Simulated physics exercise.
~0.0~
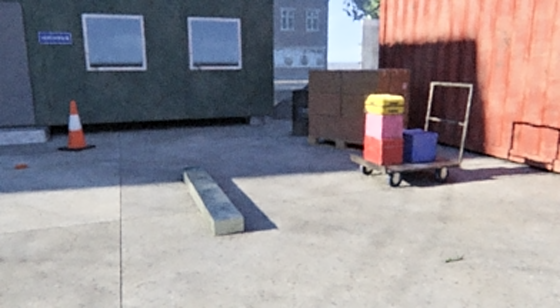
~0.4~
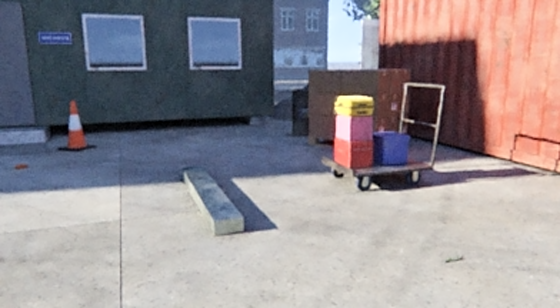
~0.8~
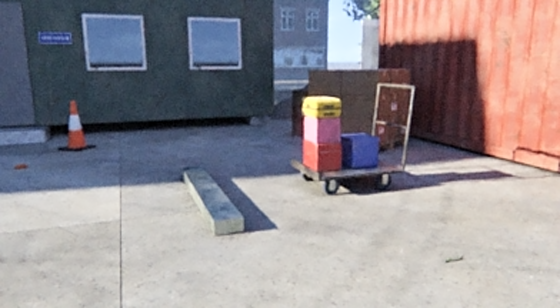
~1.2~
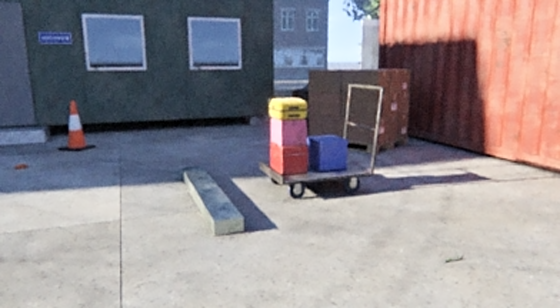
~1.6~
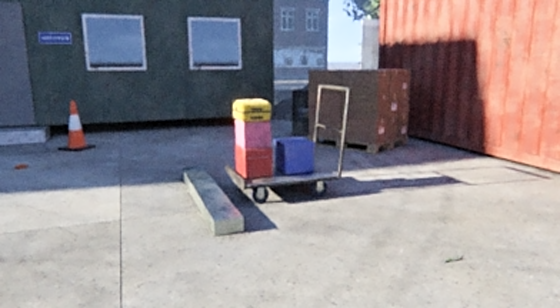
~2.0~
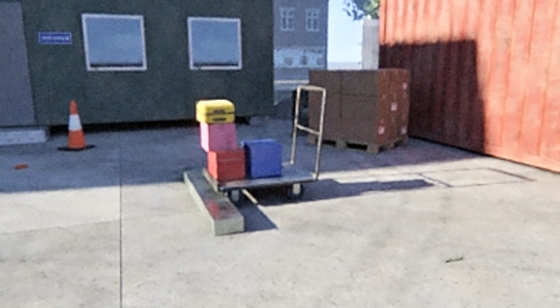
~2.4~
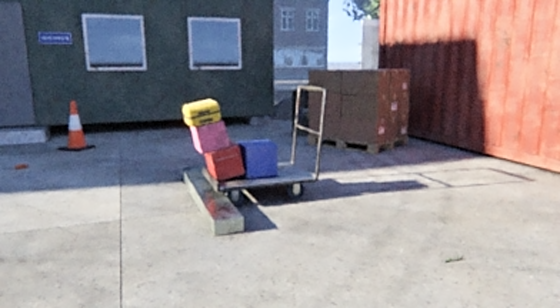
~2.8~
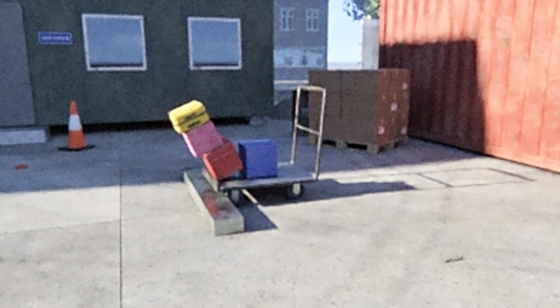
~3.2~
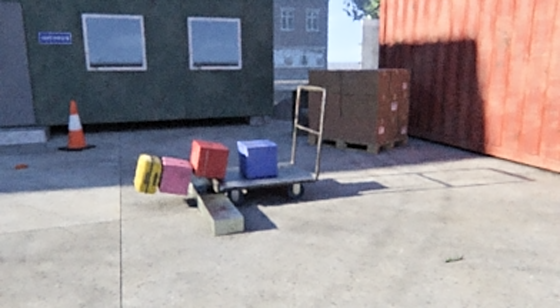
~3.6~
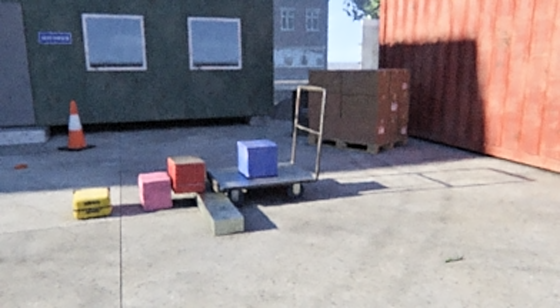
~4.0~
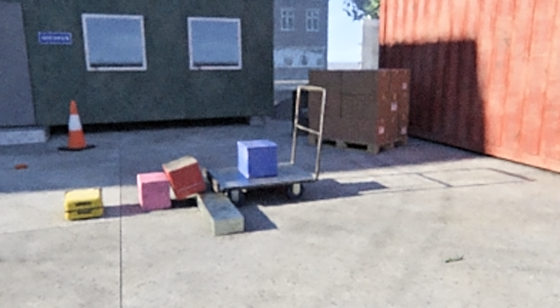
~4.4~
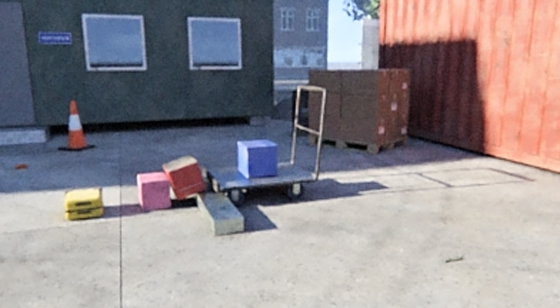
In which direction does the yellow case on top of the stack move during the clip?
The yellow case moves to the left, first riding on the cart and then toppling past the kerb onto the ground.
A flat cart carrying a stack of yellow, pink and red boxes beside a blue one rolls left across a paved yard and stops at a low kerb. The stack tips over the front and lands on the ground beyond, while the blue box stays on the deck.
